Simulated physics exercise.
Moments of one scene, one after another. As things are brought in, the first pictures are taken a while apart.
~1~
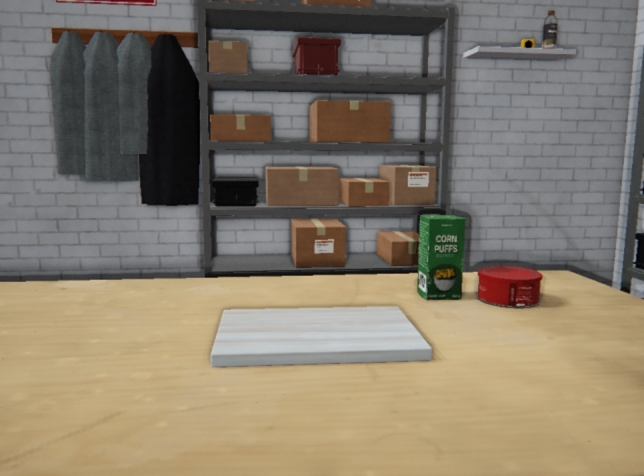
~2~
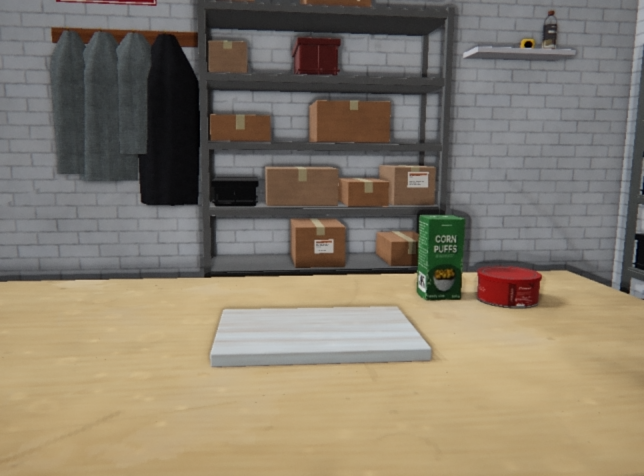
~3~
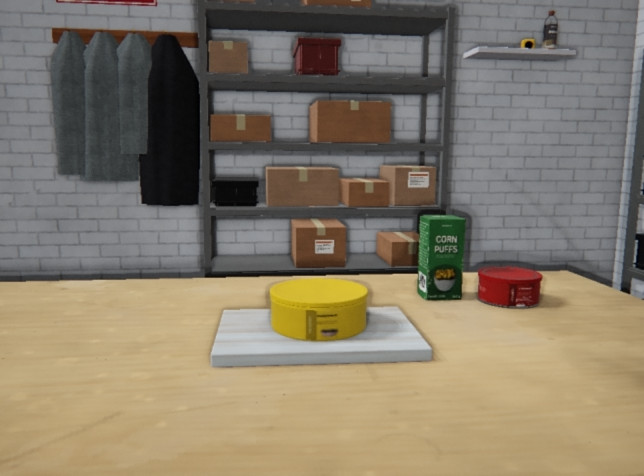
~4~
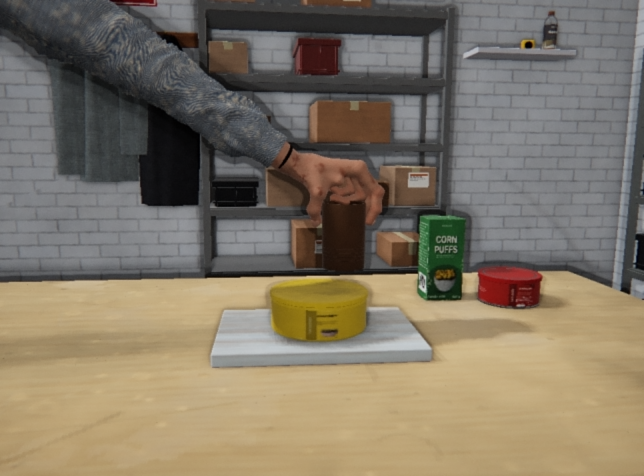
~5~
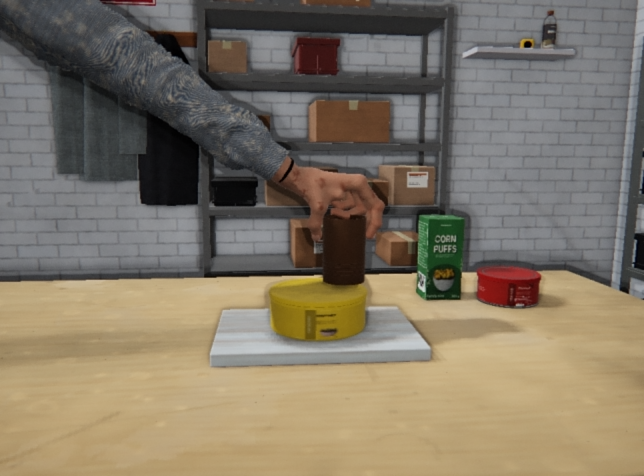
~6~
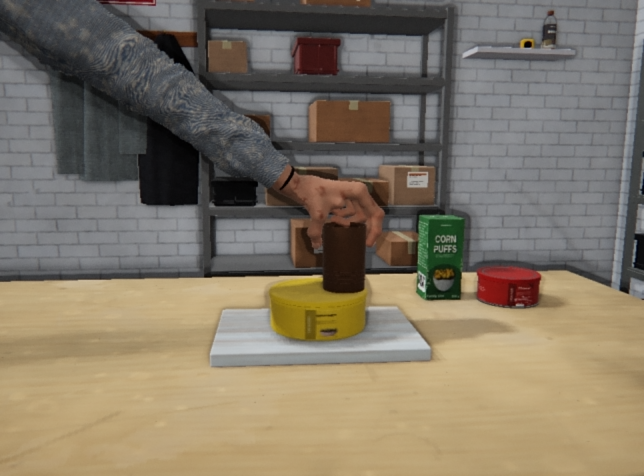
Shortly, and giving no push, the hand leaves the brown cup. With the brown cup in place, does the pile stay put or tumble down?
Secure.
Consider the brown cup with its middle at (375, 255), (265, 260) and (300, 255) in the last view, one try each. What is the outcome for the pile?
Well, on the first go it tumbles down, on the second it tumbles down, and on the third it stays steady.
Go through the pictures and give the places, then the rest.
In the first frame, the last thing is not in view yet; green carton (440, 257).
In the second frame, the last thing is not in view yet.
In the third frame, the last thing is not in view yet; green carton (440, 257).
In the fourth frame, coming down; brown cup (343, 235); yellow tub (319, 308).
In the fifth frame, coming down; brown cup (344, 249); green carton (440, 257).
In the sixth frame, set down, still held; brown cup (344, 257); yellow tub (318, 307).
Then, 1.00 s after the last picture, nothing has stirred.
Then, 2.10 s after the last picture, brown cup resting near (344, 257).
At rest, all 5 in place. Seen from the same camera at the end, brown cup near (344, 257). The pile holds.
